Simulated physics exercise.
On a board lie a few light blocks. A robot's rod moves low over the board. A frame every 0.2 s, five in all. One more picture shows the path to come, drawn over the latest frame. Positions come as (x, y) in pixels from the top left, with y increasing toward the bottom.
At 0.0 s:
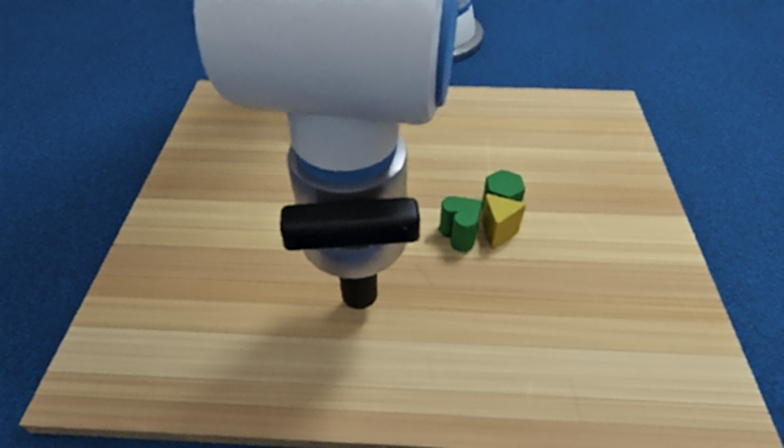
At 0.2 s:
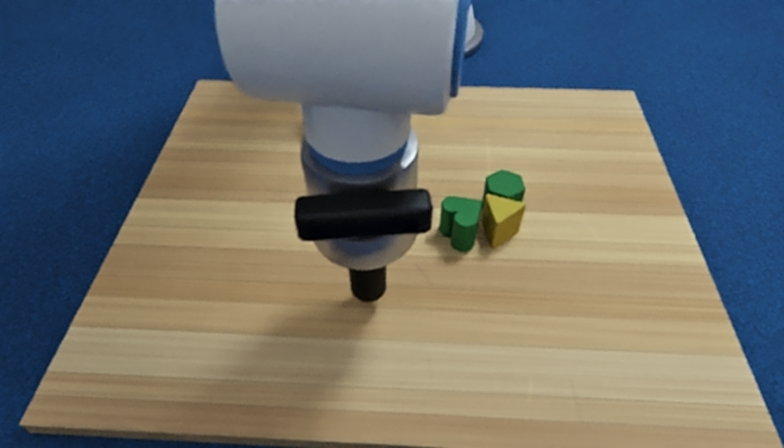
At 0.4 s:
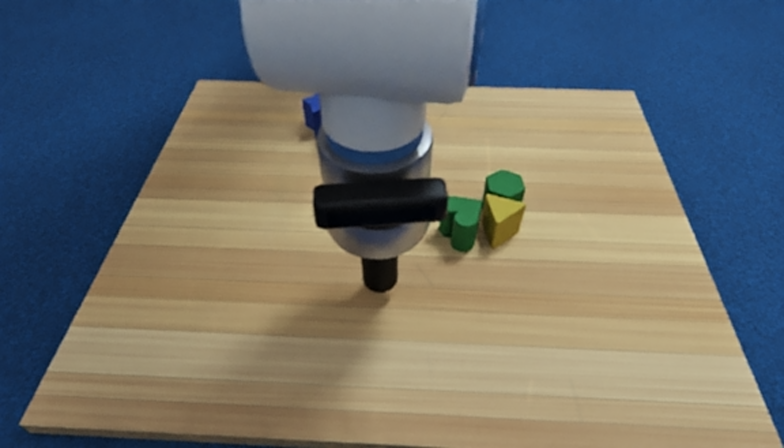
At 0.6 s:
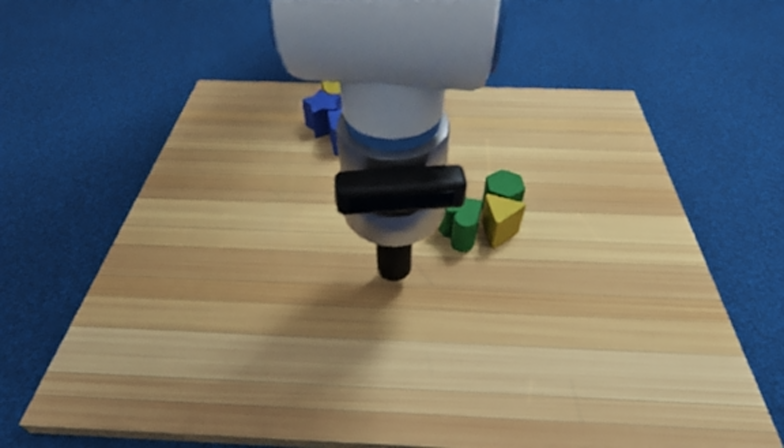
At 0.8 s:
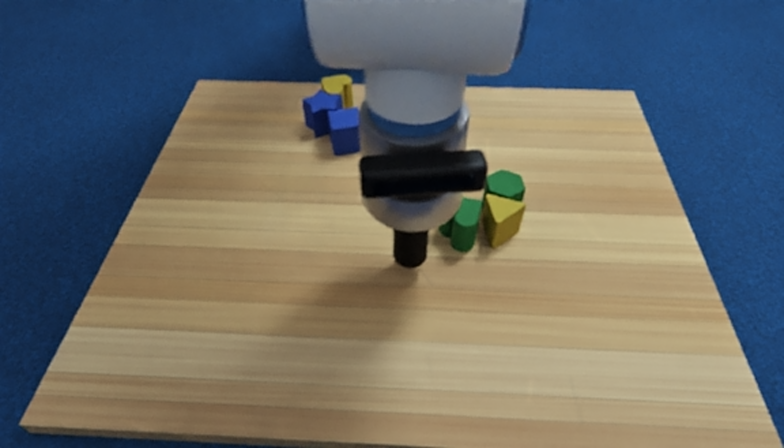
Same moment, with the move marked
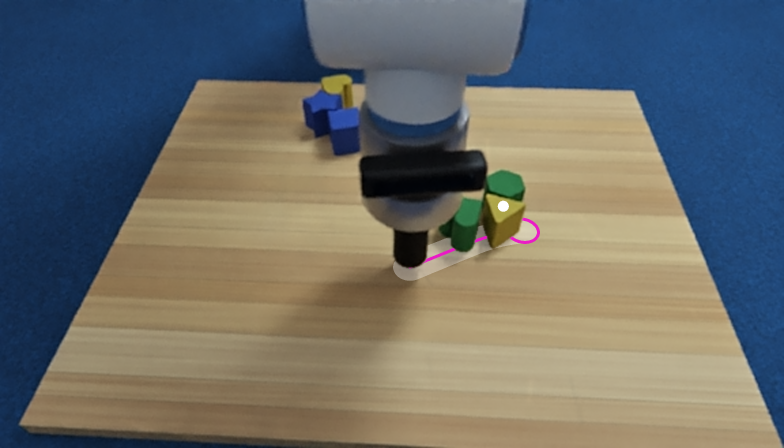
A white robot arm with a black rod pointing down moves over a pale striped wooden board on a blue surface, seen from above at an angle by a still camera. Just right of centre sit a green heart block, a green six-sided block and a yellow three-sided block, all motionless. The arm glides slowly right and slightly away, uncovering blue and yellow blocks near the board's far edge.
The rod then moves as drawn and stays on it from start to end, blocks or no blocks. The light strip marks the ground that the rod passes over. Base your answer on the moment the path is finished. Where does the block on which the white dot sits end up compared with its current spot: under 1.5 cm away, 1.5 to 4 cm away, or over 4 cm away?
Travel: Beyond 4 cm.
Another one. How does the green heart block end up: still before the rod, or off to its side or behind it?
It is gone from the front.
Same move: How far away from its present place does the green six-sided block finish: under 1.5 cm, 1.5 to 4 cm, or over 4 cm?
1.5-4 cm.
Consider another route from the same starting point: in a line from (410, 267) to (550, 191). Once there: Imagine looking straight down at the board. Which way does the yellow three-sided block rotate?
It twists with the clock when seen from above.
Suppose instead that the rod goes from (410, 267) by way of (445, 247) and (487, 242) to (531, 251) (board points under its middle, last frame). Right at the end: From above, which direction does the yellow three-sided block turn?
Viewed from overhead, the yellow three-sided block winds up turned anticlockwise.
Drawn move, from (410, 267) over (447, 252) and (484, 238) to (522, 230); the dot is on the yellow three-sided block.
On the path given first. One third of the way, rod at (449, 240); green heart block at (468, 205), turned 15° anticlockwise.
Two thirds of the way, rod at (486, 226); green heart block at (484, 190), turned 60° anticlockwise; yellow three-sided block at (522, 205), turned 15° clockwise; green six-sided block at (513, 176).
At the end, rod at (526, 218); green heart block at (486, 188), turned 80° anticlockwise; yellow three-sided block at (556, 198); green six-sided block at (514, 172), turned 15° clockwise.
